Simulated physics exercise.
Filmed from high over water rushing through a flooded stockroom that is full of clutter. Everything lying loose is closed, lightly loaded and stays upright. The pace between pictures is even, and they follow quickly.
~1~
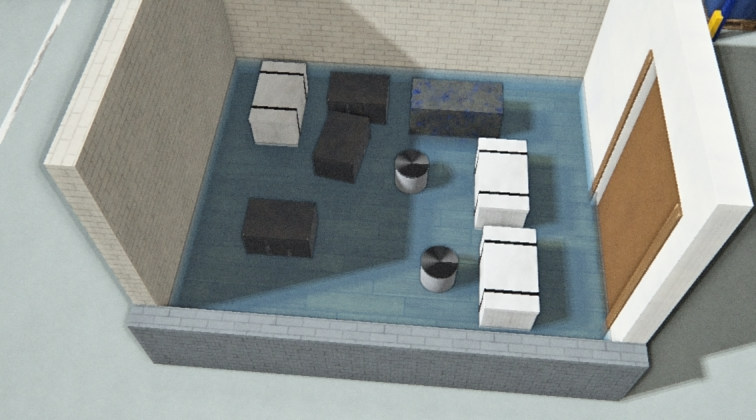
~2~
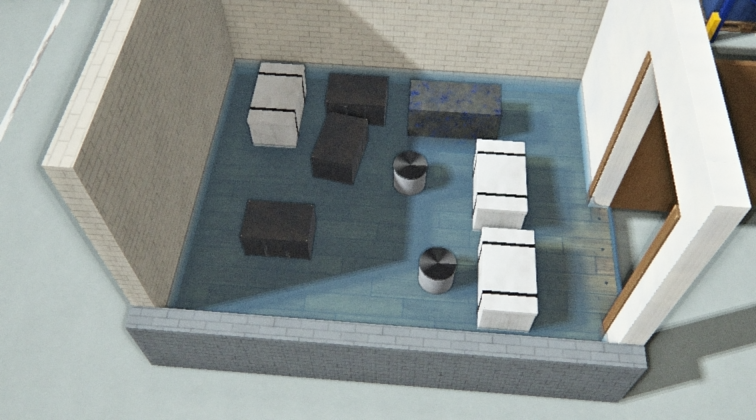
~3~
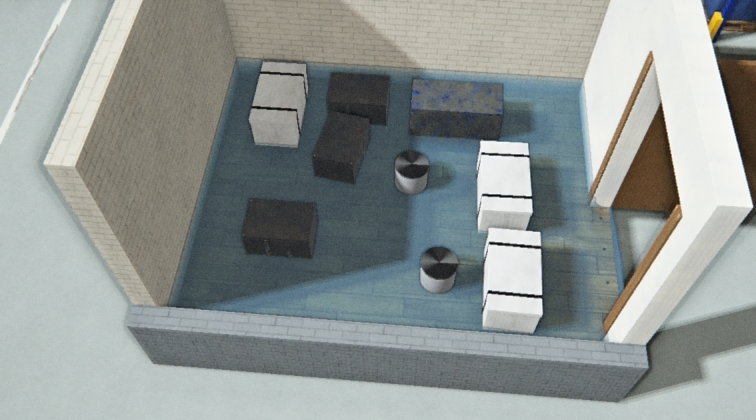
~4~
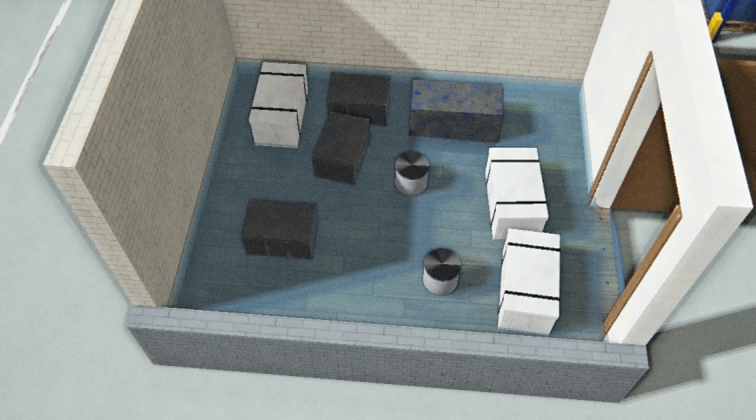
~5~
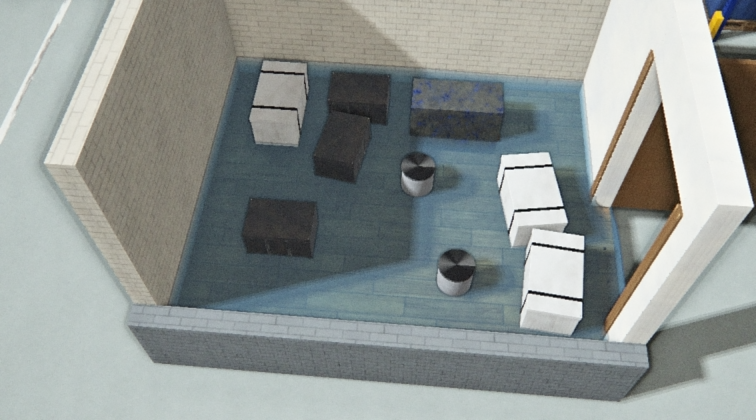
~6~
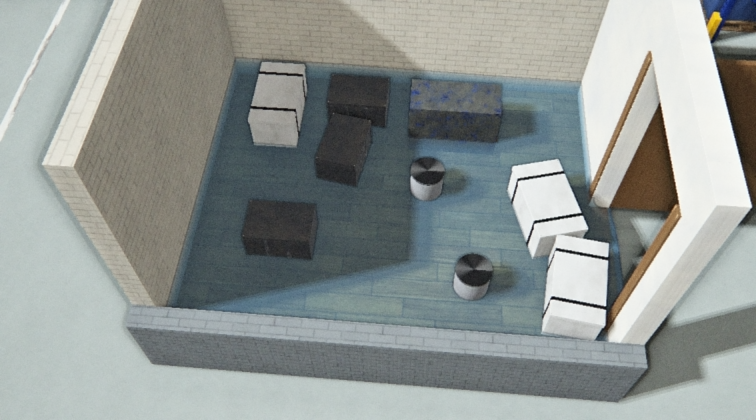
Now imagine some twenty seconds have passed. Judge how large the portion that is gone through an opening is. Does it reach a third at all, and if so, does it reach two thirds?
Yes, and two thirds too.
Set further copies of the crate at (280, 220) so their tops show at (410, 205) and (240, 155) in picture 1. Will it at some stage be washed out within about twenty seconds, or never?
Result, as listed: Ends up outside; never gets out.
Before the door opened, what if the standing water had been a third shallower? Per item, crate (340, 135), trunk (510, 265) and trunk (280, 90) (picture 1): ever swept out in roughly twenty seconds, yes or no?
Log - object 1: Lost; object 2: Lost; object 3: Still there.
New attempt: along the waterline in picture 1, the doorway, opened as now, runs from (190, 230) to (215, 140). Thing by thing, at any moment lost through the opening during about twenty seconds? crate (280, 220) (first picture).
Escapes.
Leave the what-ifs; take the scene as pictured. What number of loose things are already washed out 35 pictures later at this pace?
The count is 6.
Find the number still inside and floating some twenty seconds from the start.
That adds up to 1.
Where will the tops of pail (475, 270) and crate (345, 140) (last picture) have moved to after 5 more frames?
They end up at about pixels (573, 280) and (399, 163).
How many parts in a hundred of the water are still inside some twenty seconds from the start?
By my count, 32 per cent.
A moment on, 2 of 8 are out; 6 afloat.
Next, 4 of 8 are out; 4 afloat.
Later, 6 of 8 are out; 2 afloat.
In the end, 7 of 8 are out; 1 afloat.
